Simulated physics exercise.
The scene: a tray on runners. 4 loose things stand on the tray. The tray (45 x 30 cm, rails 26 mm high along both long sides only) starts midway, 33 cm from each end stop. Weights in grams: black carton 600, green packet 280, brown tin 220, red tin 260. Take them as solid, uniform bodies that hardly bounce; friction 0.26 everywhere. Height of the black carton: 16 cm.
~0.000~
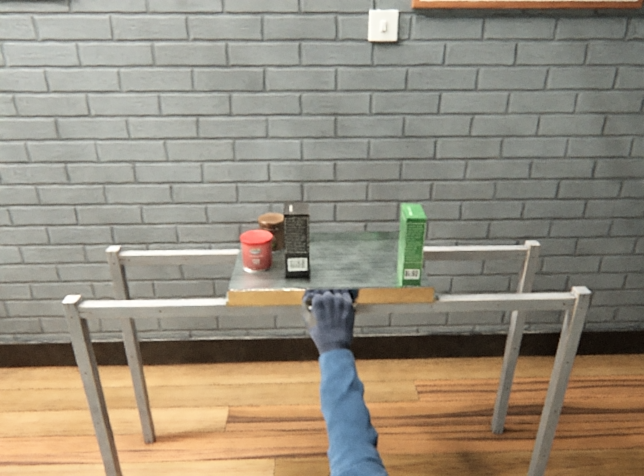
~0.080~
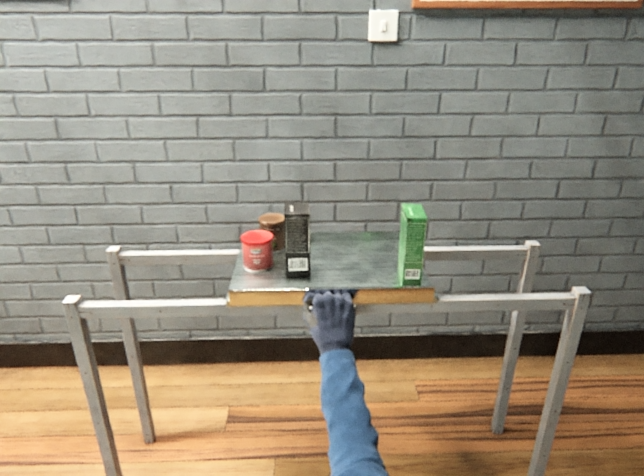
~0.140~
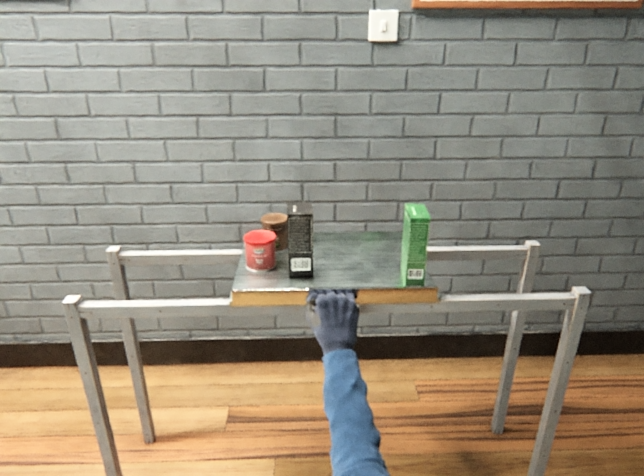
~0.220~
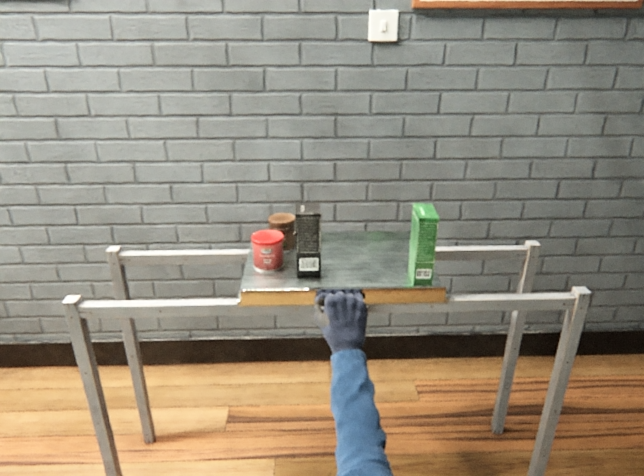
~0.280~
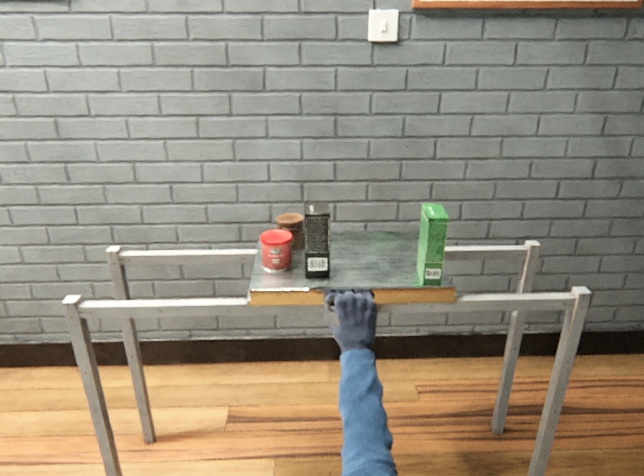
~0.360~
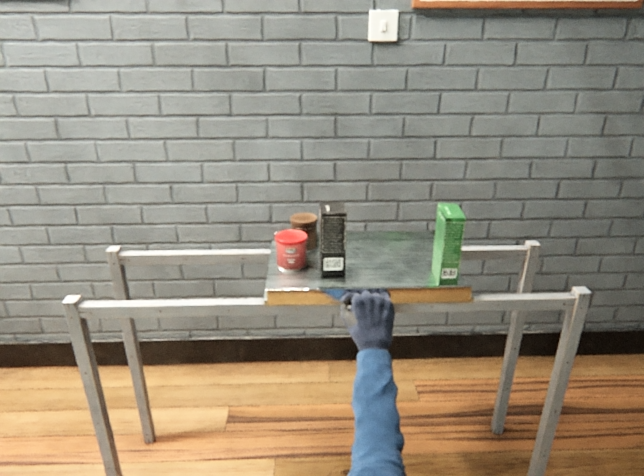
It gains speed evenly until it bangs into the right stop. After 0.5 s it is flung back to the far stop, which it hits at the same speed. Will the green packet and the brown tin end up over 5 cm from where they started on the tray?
The green packet ends elsewhere, the brown tin keeps its place.
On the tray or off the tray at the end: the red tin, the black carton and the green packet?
The red tin is still on the tray; the black carton ends on the tray; the green packet finishes off the tray.
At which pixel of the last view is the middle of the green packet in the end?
Around (625, 426).
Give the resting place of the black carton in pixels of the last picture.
At about (157, 242).
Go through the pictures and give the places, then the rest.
The first picture shows tray midway; green packet (411, 247); brown tin (272, 233).
The second picture shows tray midway; black carton (298, 240); red tin (258, 251).
The third picture shows tray moved 1 cm right; black carton (300, 240); red tin (261, 251).
The fourth picture shows tray moved 3 cm right; black carton (308, 240); red tin (268, 251).
The fifth picture shows tray moved 5 cm right; black carton (317, 240); red tin (277, 251).
The sixth picture shows tray moved 8 cm right; green packet (448, 246); brown tin (304, 233).
Around 0.96 s, tray moved 33 cm right; green packet now off the tray; brown tin shifted 18 cm near (462, 230); black carton shifted 18 cm.
Around 2.16 s, tray moved 5 cm left; brown tin shifted 19 cm near (325, 232); black carton shifted 19 cm; red tin shifted 19 cm.
Finally (3.2 s), off the tray, green packet; the other 3 still in place (within 5 cm). In the last view, green packet near (625, 426), brown tin near (147, 235).
